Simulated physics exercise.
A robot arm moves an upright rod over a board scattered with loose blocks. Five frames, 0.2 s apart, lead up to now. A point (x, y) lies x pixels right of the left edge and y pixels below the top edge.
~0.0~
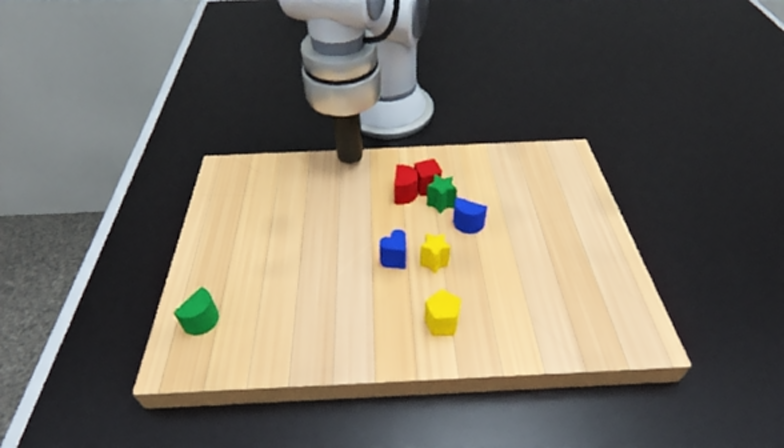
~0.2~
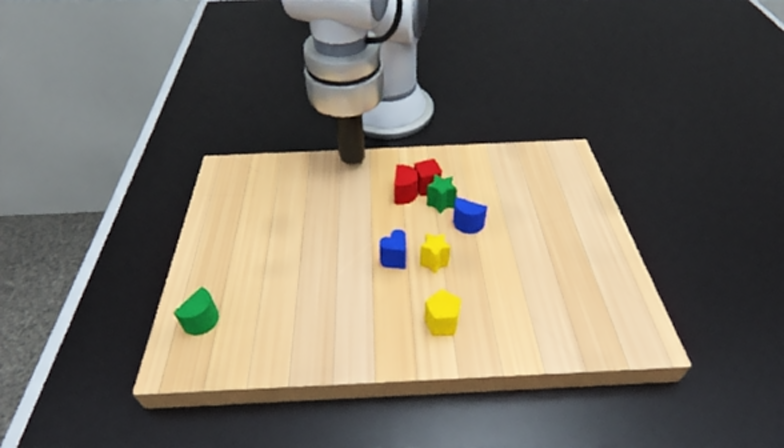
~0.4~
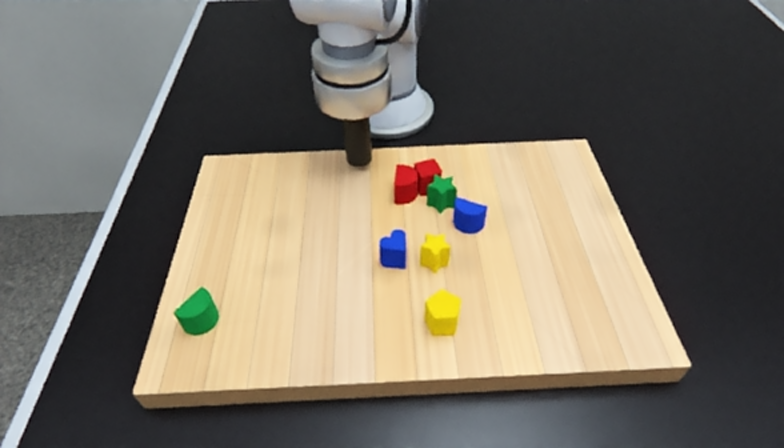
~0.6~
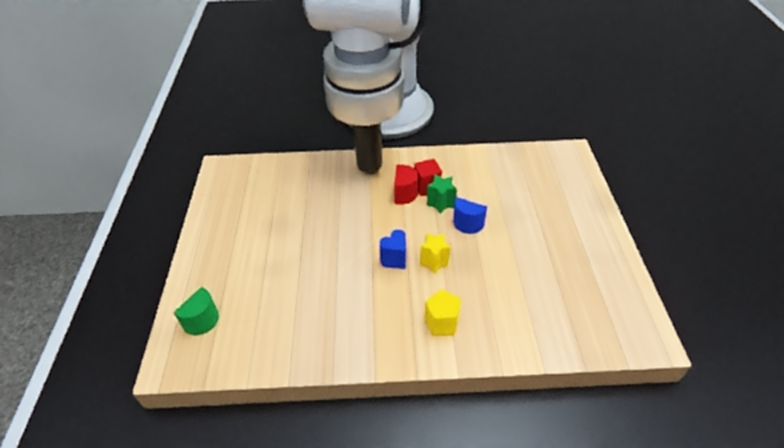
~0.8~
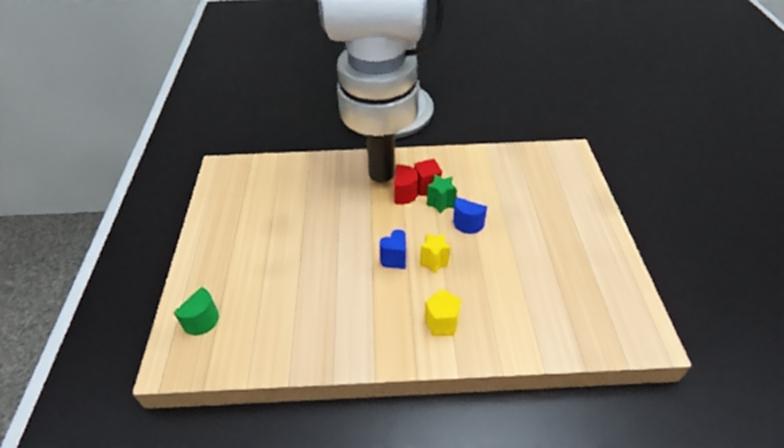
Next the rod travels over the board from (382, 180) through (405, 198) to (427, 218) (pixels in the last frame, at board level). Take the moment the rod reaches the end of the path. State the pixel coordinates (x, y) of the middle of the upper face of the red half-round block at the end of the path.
The middle of its upper face will lie at (443, 214).
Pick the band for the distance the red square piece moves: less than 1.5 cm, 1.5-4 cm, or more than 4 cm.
Once the path is done, the red square piece lies within 1.5 cm of its present place.
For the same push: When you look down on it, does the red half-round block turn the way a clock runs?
Yes, it checks out.
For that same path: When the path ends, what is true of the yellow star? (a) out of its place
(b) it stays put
b - it stays put.
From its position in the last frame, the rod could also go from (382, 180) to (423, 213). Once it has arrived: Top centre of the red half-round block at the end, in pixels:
I predict (439, 208).
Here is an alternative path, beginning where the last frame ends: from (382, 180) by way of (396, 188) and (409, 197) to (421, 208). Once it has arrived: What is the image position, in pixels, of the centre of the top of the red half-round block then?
At (436, 204).
What follows on the original path. One third of the way, rod at (398, 185); red half-round block at (415, 185), turned 30° clockwise.
Two thirds of the way, rod at (413, 198); red half-round block at (428, 199), turned 45° clockwise; green star at (449, 187), turned 55° anticlockwise.
At the end, rod at (428, 212); red half-round block at (443, 214), turned 50° clockwise; red square piece unmoved; yellow star unmoved; green star at (455, 189), turned 85° anticlockwise; blue half-round block at (472, 207).
